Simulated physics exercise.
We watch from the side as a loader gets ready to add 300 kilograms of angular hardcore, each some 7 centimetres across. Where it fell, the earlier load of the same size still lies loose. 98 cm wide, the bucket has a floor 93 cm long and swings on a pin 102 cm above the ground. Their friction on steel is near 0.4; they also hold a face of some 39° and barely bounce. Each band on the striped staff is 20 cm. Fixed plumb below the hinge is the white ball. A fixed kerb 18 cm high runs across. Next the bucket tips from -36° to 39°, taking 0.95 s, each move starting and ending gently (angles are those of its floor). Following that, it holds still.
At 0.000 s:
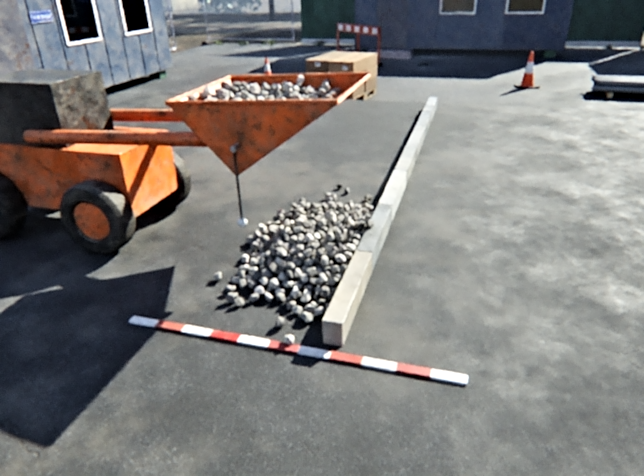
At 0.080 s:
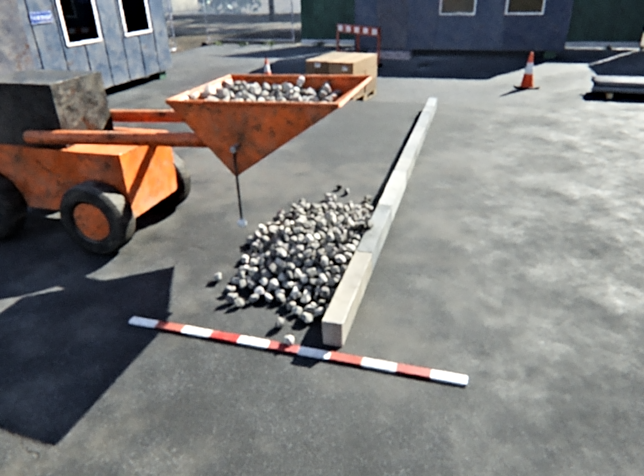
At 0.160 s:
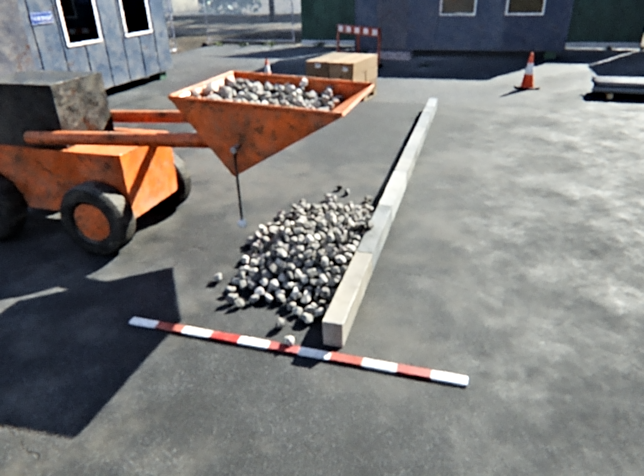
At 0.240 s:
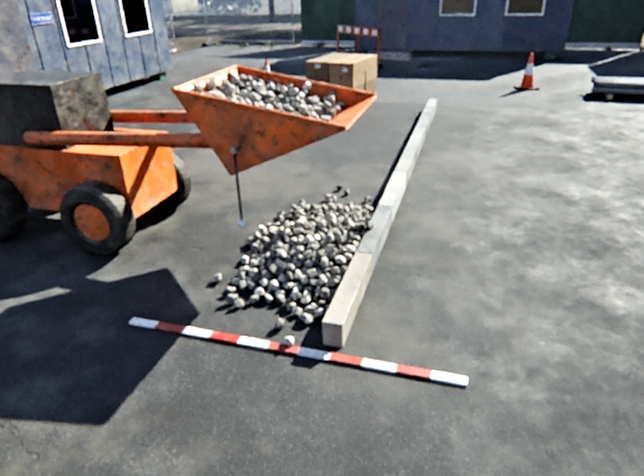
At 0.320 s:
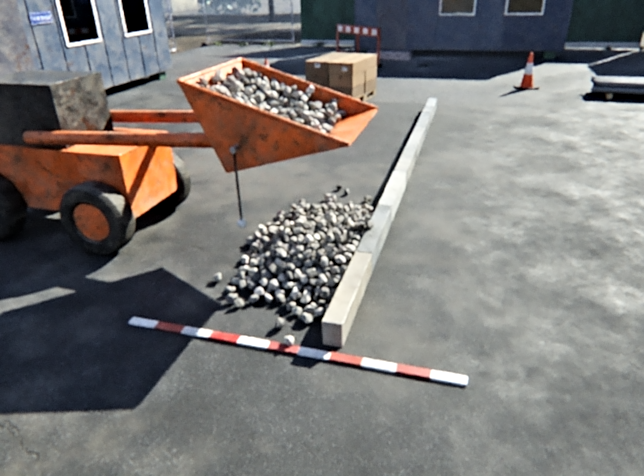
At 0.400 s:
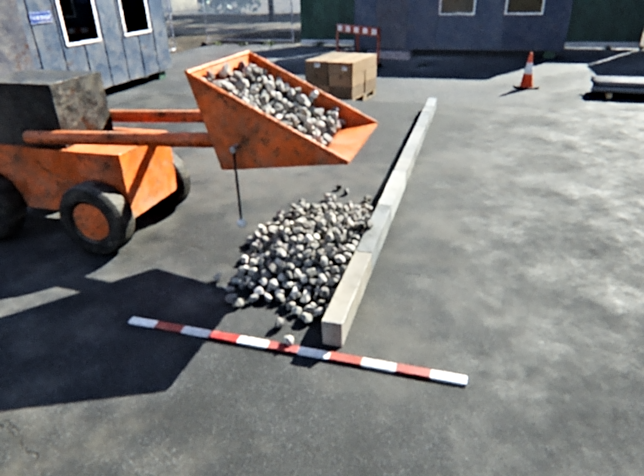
In a paved yard, an orange loader holds a bucket of grey stones beside a loose stone pile along a pale kerb, and the bucket gradually tilts, its right-hand lip lowering while the machine stays in place.
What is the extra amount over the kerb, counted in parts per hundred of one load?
Close to 40 parts in a hundred.
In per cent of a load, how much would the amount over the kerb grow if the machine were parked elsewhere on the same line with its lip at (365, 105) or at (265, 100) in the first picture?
About 75 and 0 per cent.
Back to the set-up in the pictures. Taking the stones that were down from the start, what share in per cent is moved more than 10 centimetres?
Some 0 percent, give or take.
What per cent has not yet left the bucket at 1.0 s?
Close to 90 per cent of the load.
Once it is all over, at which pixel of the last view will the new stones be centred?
They settle centred around (366, 242).
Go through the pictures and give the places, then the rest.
Lip at (338, 102), floor tilted -36°, highest stones at (268, 86). The earlier load is highest near (307, 222), 25 cm above ground level, 100 % on this side of the kerb, in the first frame.
The bucket is at -34°, its lip at (339, 106); the top of the load is at (262, 87); the stones move at 0.2 m/s on average, in the second frame.
Lip at (343, 115), floor tilted -30°, highest stones at (247, 85); the stones move at 0.3 m/s on average, in the third frame.
The bucket is at -24°, its lip at (346, 129); the top of the load is at (238, 81); the stones move at 0.3 m/s on average, in the fourth frame.
The bucket is at -16°, its lip at (349, 145); the top of the load is at (242, 76); the stones move at 0.4 m/s on average, in the fifth frame.
Lip at (348, 163), floor tilted -7°, highest stones at (247, 71); the stones move at 0.5 m/s on average, in the sixth frame.
After 0.7 s the floor is at 27°; in per cent of one load, 100 in the bucket, 100 on this side of the kerb; the foremost stones are at (362, 238).
After 1.0 s the floor is at 39°; in per cent of one load, 89 in the bucket, 111 on this side of the kerb; the foremost stones are at (361, 238).
After 1.4 s the floor is at 39°; in per cent of one load, 36 in the bucket, 151 on this side of the kerb, 13 over the kerb; the foremost stones are at (422, 264).
After 3.9 s the floor is at 39°; in per cent of one load, 7 in the bucket, 153 on this side of the kerb, 40 over the kerb; the foremost stones are at (506, 274). Net gain over the kerb, 40.
